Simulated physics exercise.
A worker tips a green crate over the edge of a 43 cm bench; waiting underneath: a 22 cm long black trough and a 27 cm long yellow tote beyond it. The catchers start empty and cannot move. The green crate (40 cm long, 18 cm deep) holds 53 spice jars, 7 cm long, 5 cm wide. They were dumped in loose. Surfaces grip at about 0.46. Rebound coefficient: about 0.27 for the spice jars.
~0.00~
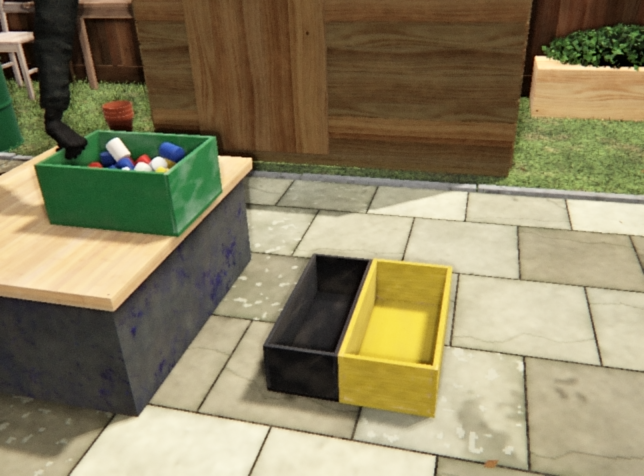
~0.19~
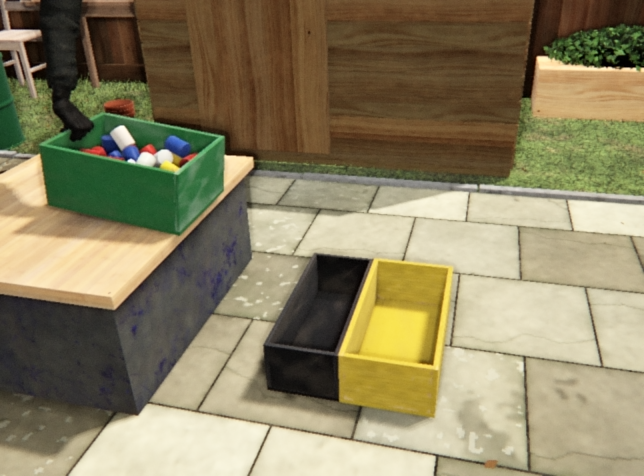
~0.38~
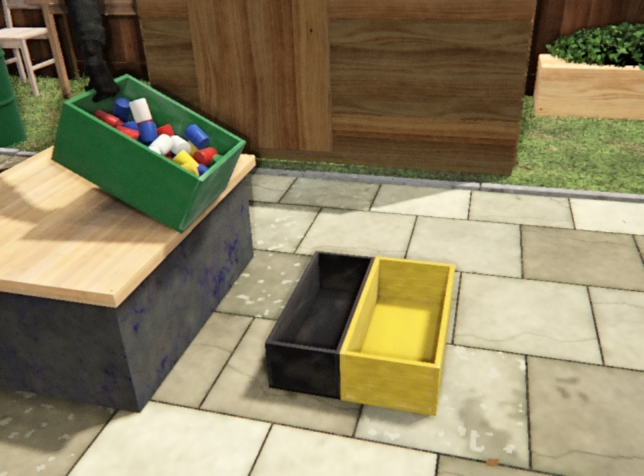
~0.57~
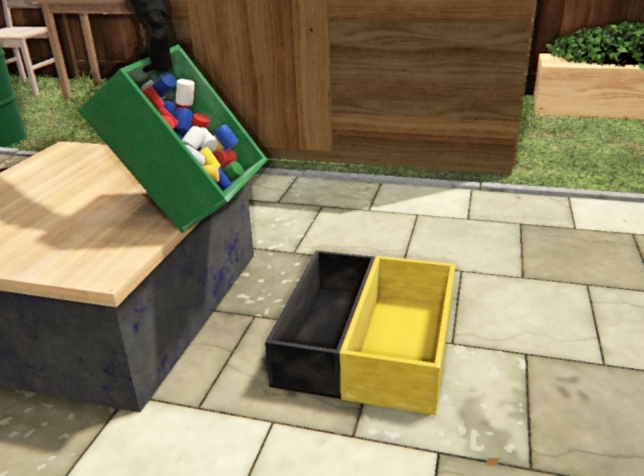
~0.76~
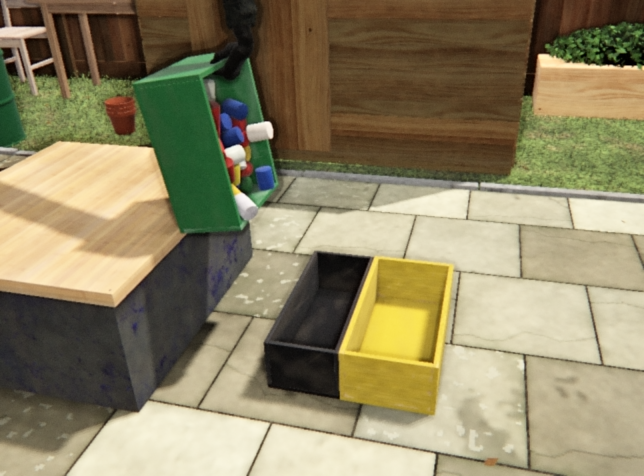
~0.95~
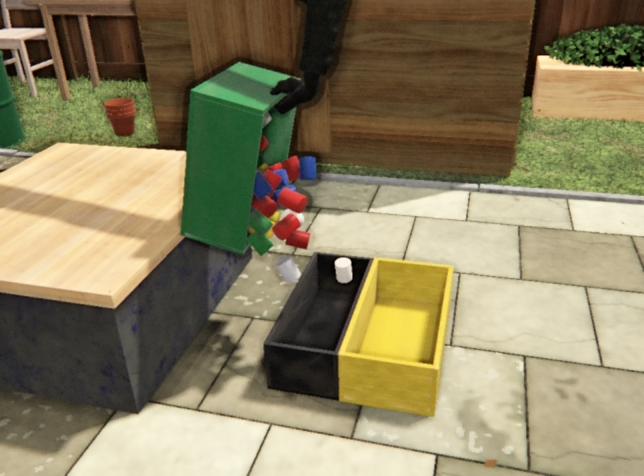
In the video, a dark-gloved hand tips a green crate of small colorful cylinders over the edge of a bench, rotating it steadily to the right until several pieces tumble out above the black trough beside a yellow tote.
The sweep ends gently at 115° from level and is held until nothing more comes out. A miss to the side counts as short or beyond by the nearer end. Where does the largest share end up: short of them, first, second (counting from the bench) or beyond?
Look in the nearer one, the black trough.
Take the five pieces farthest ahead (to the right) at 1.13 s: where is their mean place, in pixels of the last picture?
At about (356, 318).
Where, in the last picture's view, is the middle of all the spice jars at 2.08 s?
At about (326, 323).
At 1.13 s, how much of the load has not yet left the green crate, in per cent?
About 40 per cent.
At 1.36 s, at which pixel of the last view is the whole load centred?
Around (316, 316).
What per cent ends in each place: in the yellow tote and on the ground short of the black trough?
About 5 and 10 per cent.
After 1.13 s, tilt 114°; 22 still in the green crate, 13 in the black trough, 1 in the yellow tote and 17 in the air.
After 1.36 s, tilt 115°; 6 still in the green crate, 33 in the black trough, 3 in the yellow tote, 1 on the ground short of the black trough and 10 in the air.
After 1.67 s, tilt 115°; 46 in the black trough, 3 in the yellow tote, 1 on the ground short of the black trough and 3 in the air.
Final count (at 2.08 s), 46 in the black trough, 3 in the yellow tote and 4 on the ground short of the black trough.
